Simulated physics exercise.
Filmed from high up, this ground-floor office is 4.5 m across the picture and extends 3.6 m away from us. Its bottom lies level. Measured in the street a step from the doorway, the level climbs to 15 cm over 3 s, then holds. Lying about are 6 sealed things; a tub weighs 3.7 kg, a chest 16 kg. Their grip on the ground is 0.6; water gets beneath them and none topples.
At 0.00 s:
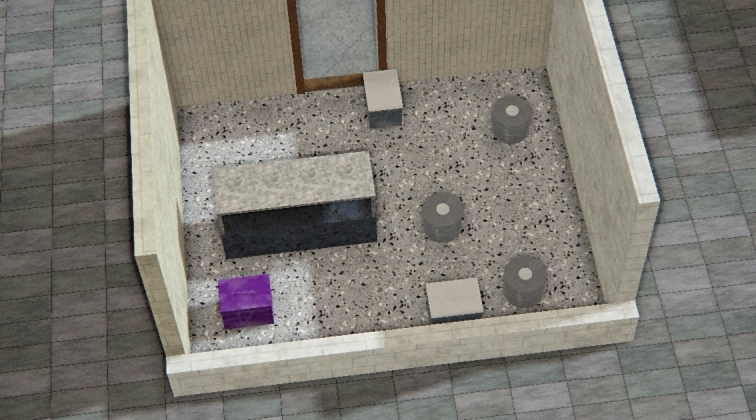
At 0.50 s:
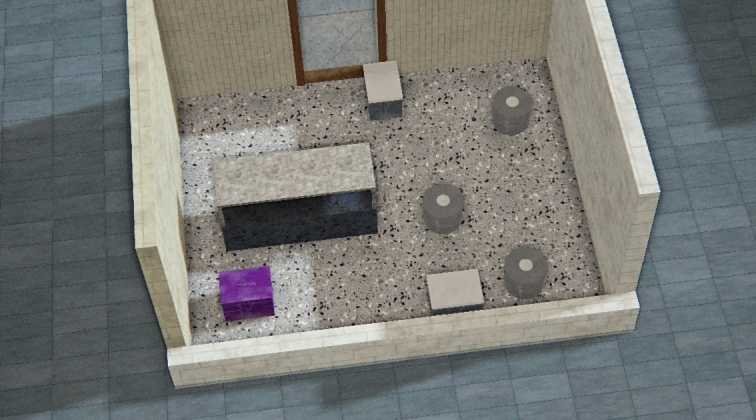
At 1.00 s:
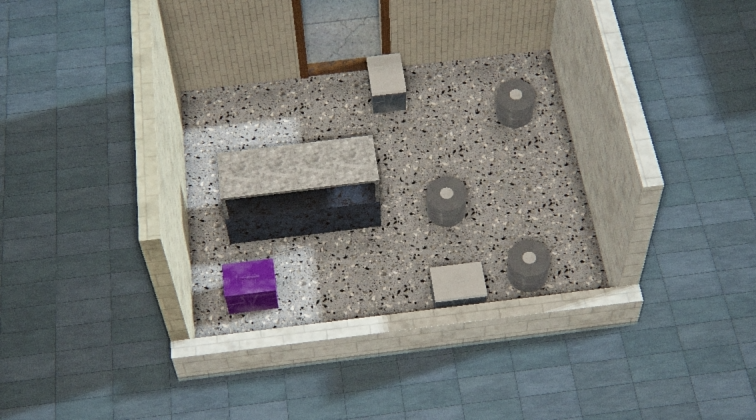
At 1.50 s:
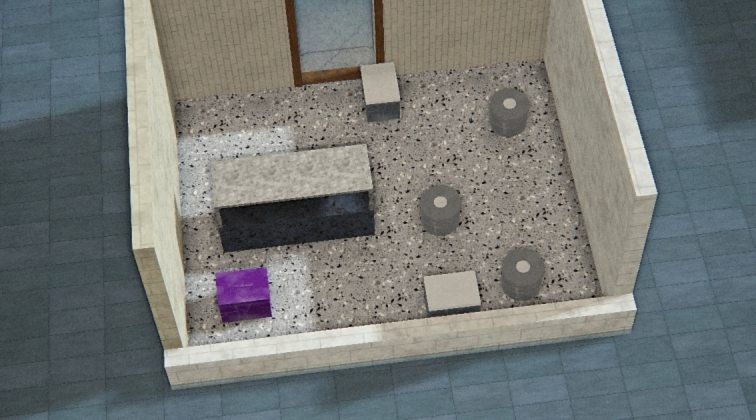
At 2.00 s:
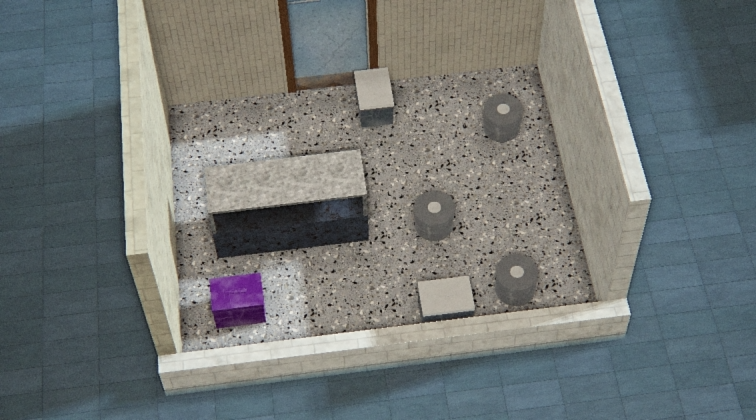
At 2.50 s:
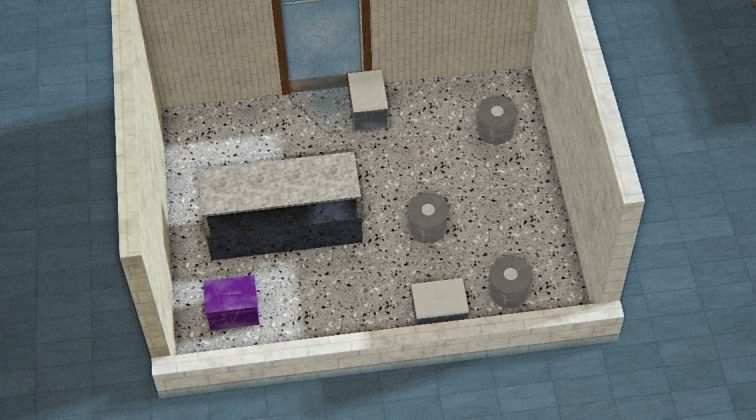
At first, a roofless room with a counter, a purple chest, three round gray stools and two pale boxes sits on dry gray paving. Then bluish water covers the paving outside and stays around the walls, while the furniture inside stays put and the view shifts slightly.
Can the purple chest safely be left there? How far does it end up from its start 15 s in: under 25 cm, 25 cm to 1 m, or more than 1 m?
Watching it, I'd expect very little movement overall.
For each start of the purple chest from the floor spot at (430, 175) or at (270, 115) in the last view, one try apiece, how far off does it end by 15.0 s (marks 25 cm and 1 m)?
Try one - it hardly stirs; try two - it is pushed slightly.
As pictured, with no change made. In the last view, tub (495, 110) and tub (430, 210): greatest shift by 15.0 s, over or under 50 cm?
Above, above.
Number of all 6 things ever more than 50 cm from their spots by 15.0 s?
That adds up to 2.
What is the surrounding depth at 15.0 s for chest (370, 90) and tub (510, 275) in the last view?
Around 6 cm and 7 cm.
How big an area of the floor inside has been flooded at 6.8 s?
Some 11.0 m2.
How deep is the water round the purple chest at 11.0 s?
I'd say around 3 cm.
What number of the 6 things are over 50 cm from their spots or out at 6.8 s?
By my tally, 0.
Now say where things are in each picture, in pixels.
In the first frame, the purple chest at (245, 293) rests on the ground; 0.0 m2 under water; 0 of 6 have shifted.
In the second frame, the purple chest at (245, 285) rests on the ground; water covers 0.0 m2; 0 of 6 have shifted.
In the third frame, the purple chest at (249, 277), on the bottom; 0.0 m2 under water; 0 of 6 have shifted.
In the fourth frame, the purple chest at (242, 286) rests on the ground; water covers 0.0 m2; 0 of 6 have shifted.
In the fifth frame, the purple chest at (236, 292), on the bottom; water covers 0.0 m2; 0 of 6 have shifted.
In the sixth frame, the purple chest at (230, 294) rests on the ground; water covers 0.3 m2; 0 of 6 have shifted.
After 3.5 s the purple chest is near (230, 294), 0.0 m from its start, aground; 0 afloat.
After 6.8 s the purple chest is near (230, 294), 0.0 m from its start, aground; 0 afloat.
After 11.0 s the purple chest is near (230, 294), 0.0 m from its start, aground; 3 afloat.
After 15.0 s the purple chest is near (230, 294), 0.0 m from its start, aground; 3 afloat.
